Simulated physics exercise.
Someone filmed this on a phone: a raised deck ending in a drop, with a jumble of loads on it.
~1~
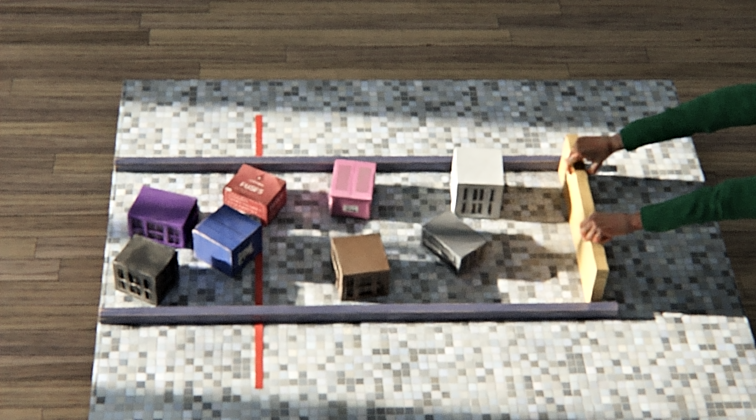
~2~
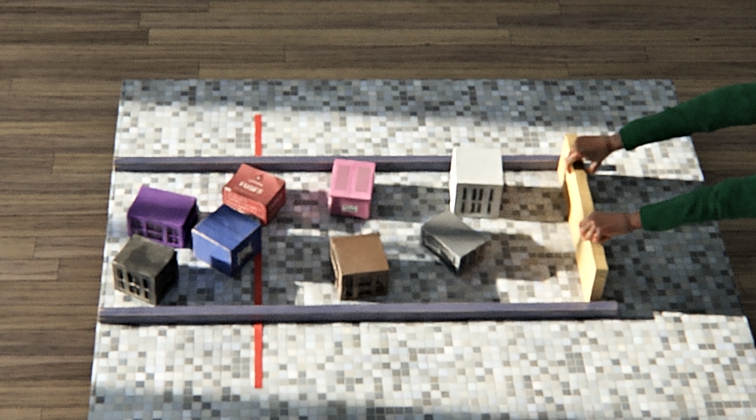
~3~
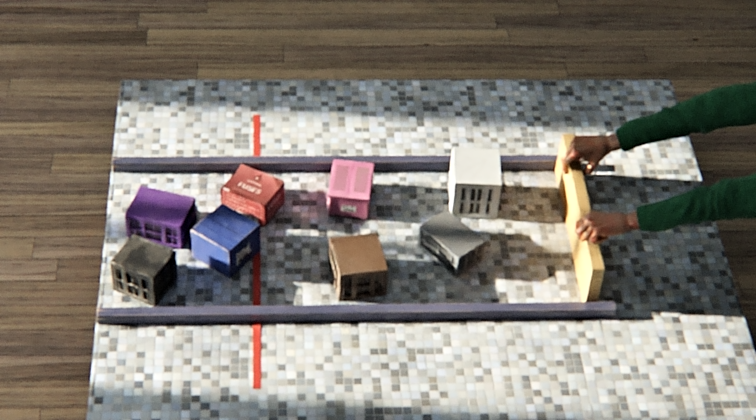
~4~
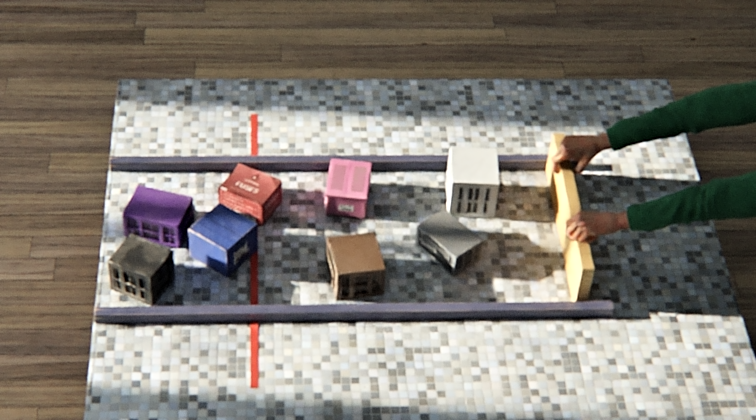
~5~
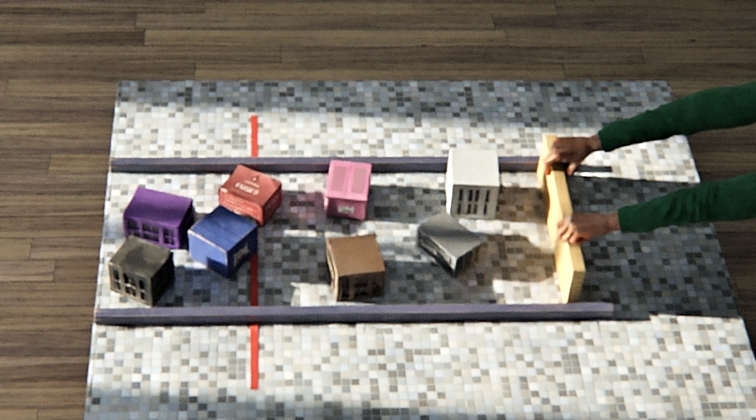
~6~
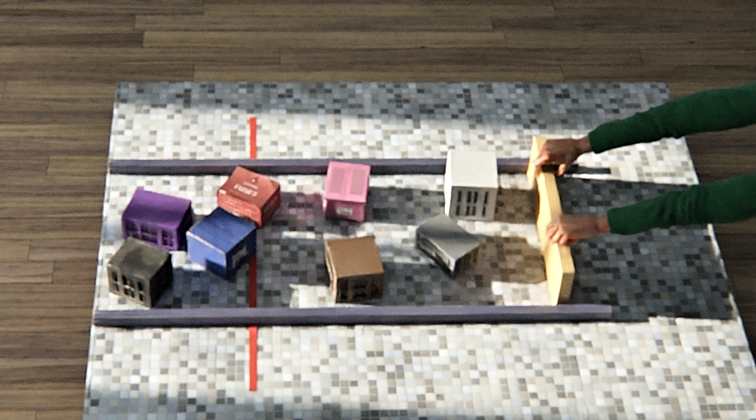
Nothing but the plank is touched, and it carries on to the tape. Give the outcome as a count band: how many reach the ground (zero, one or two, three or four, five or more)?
Zero reach the ground.
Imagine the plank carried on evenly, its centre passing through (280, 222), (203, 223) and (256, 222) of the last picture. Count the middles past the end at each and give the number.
0; 2; 0.
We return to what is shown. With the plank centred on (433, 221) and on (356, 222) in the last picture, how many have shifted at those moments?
The first number is 2, the next one 5.
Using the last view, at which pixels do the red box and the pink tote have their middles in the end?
First object: (135, 197); second object: (186, 193).
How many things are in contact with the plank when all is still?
3 of them.
Soon after, none off yet; black crate at rest near (140, 273); purple crate at rest near (157, 219); blue parcel at rest near (222, 243).
At rest, the number that fall off is zero.
